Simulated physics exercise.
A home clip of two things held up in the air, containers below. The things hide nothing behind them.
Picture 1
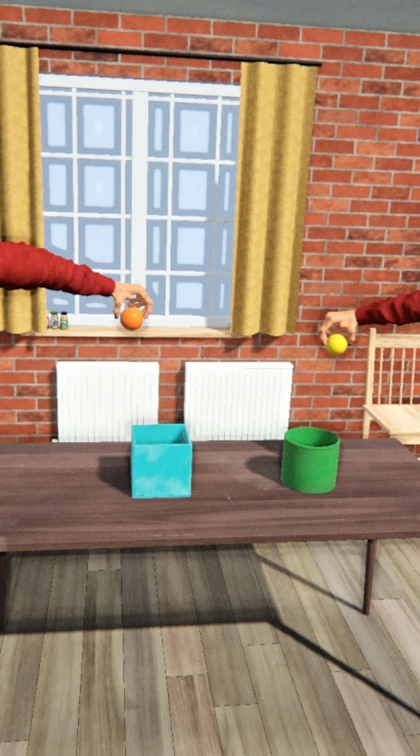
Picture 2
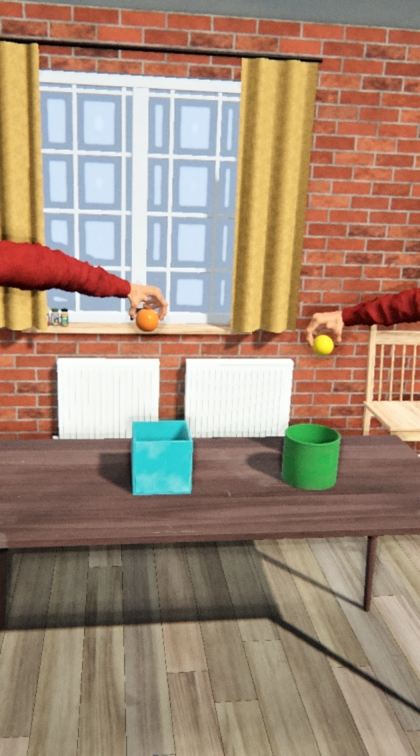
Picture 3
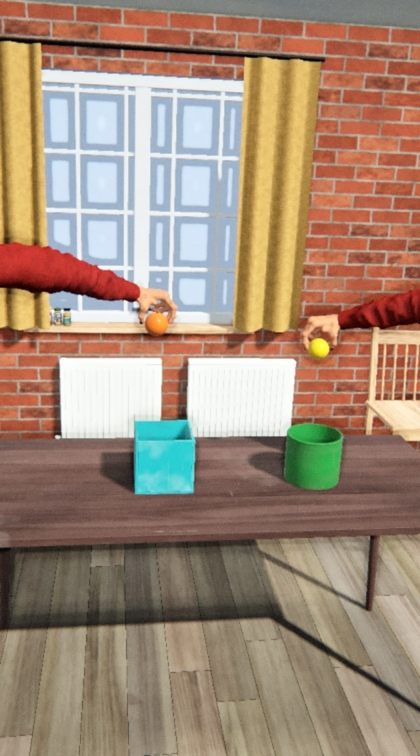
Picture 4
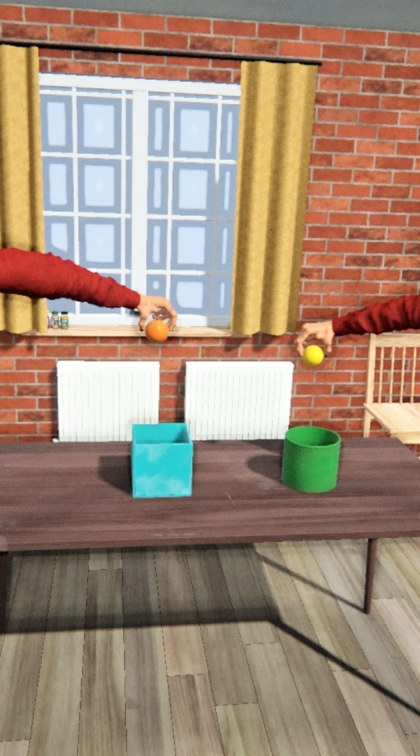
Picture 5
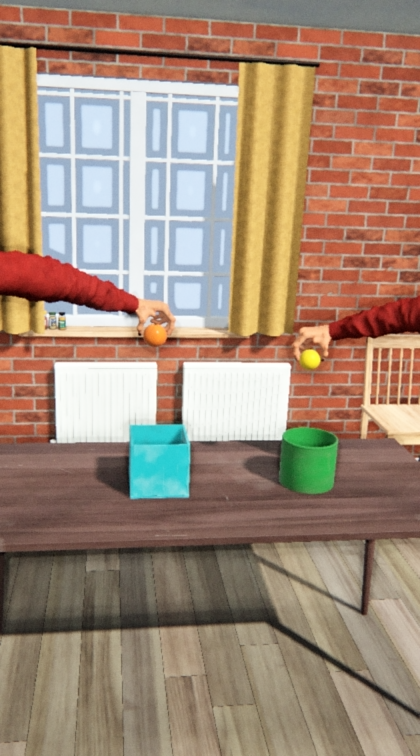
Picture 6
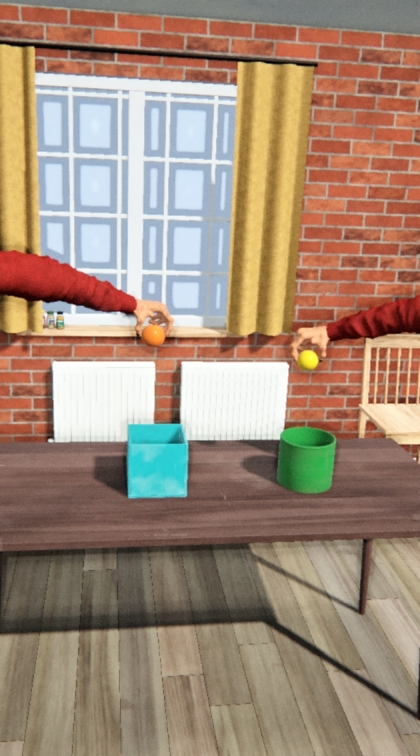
Two hands holding an orange tomato and a yellow lemon shift slightly inward above a turquoise crate and a green bin.
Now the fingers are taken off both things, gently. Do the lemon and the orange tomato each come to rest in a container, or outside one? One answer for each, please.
Result: The lemon comes to rest in one, the orange tomato comes to rest in one.
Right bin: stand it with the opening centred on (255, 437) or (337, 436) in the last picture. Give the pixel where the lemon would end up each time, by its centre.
About (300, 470), then about (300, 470).
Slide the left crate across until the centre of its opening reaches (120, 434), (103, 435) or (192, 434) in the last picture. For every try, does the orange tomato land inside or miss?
Drops outside; drops outside; drops outside.
Then, 0.18 s past the last view, lemon travelled about its own width near (305, 390); orange tomato travelled about its own width near (152, 367).
Then, 0.28 s past the last view, lemon in the air near (300, 444); orange tomato in the air near (151, 424).
Finally, the lemon is caught, near (298, 471); the orange tomato is caught, near (150, 472).
